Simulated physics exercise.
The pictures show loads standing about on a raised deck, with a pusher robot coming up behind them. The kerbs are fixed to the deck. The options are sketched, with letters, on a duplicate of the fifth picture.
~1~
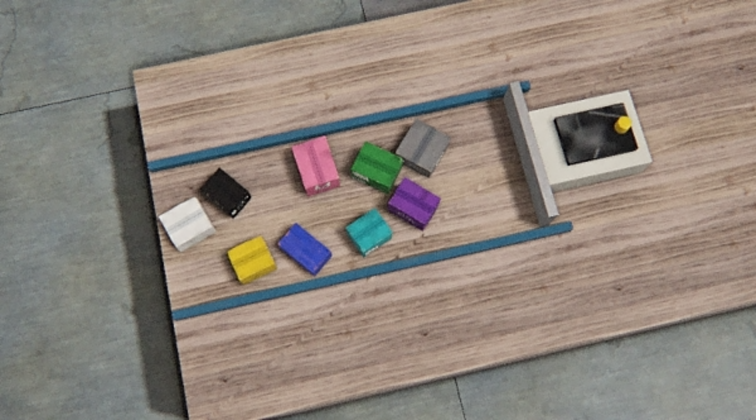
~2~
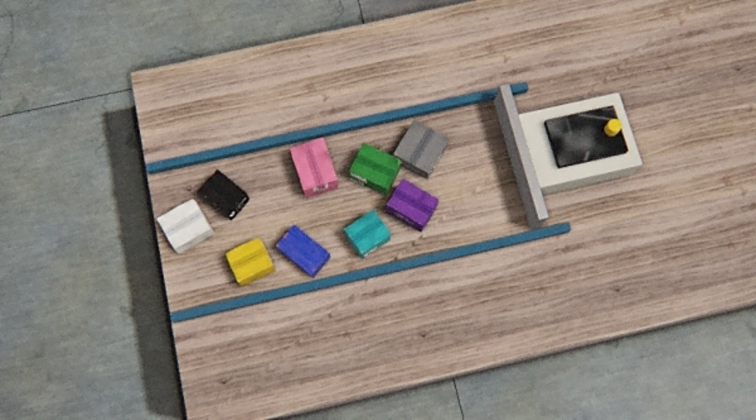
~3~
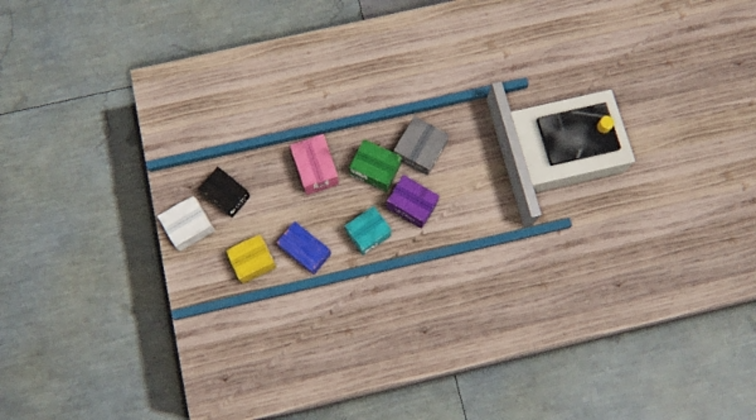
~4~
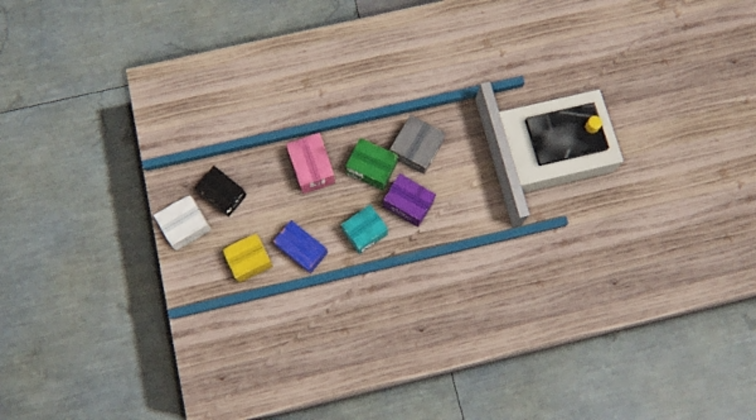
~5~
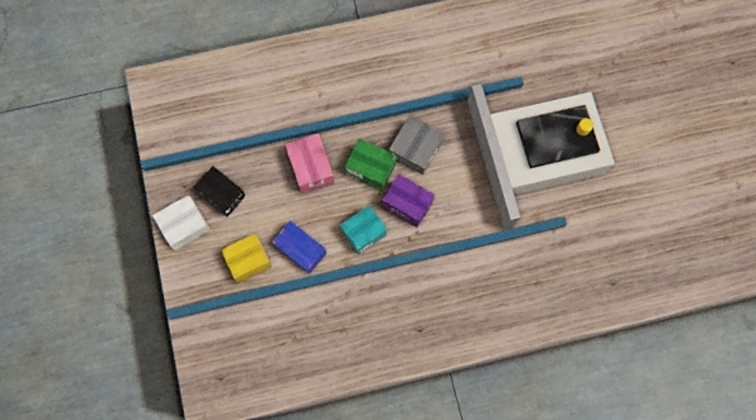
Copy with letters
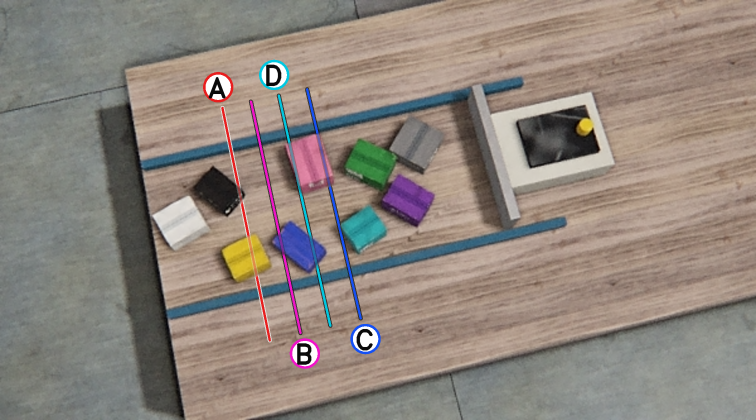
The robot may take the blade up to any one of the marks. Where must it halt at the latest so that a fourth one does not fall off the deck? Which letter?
Up to line A.
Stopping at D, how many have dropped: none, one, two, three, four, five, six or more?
In all, none.
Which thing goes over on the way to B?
The white box.
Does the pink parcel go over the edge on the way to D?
No.
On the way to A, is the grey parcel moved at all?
By then, yes.
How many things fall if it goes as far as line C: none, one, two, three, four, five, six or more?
In all, none.
On the marked copy, A at (245, 220); B at (275, 213); C at (333, 200); D at (304, 206).
Taking A. A third of the way, robot (464, 158); turquoise box (361, 233); grey parcel (362, 154).
Two thirds of the way, robot (374, 178); white box (176, 229); black box (197, 201).
When it is over, robot (303, 194); black box over the edge; white box over the edge; two fallen.
As for the rest, B is within the limit but short; C is within the limit but short; D is within the limit but short.
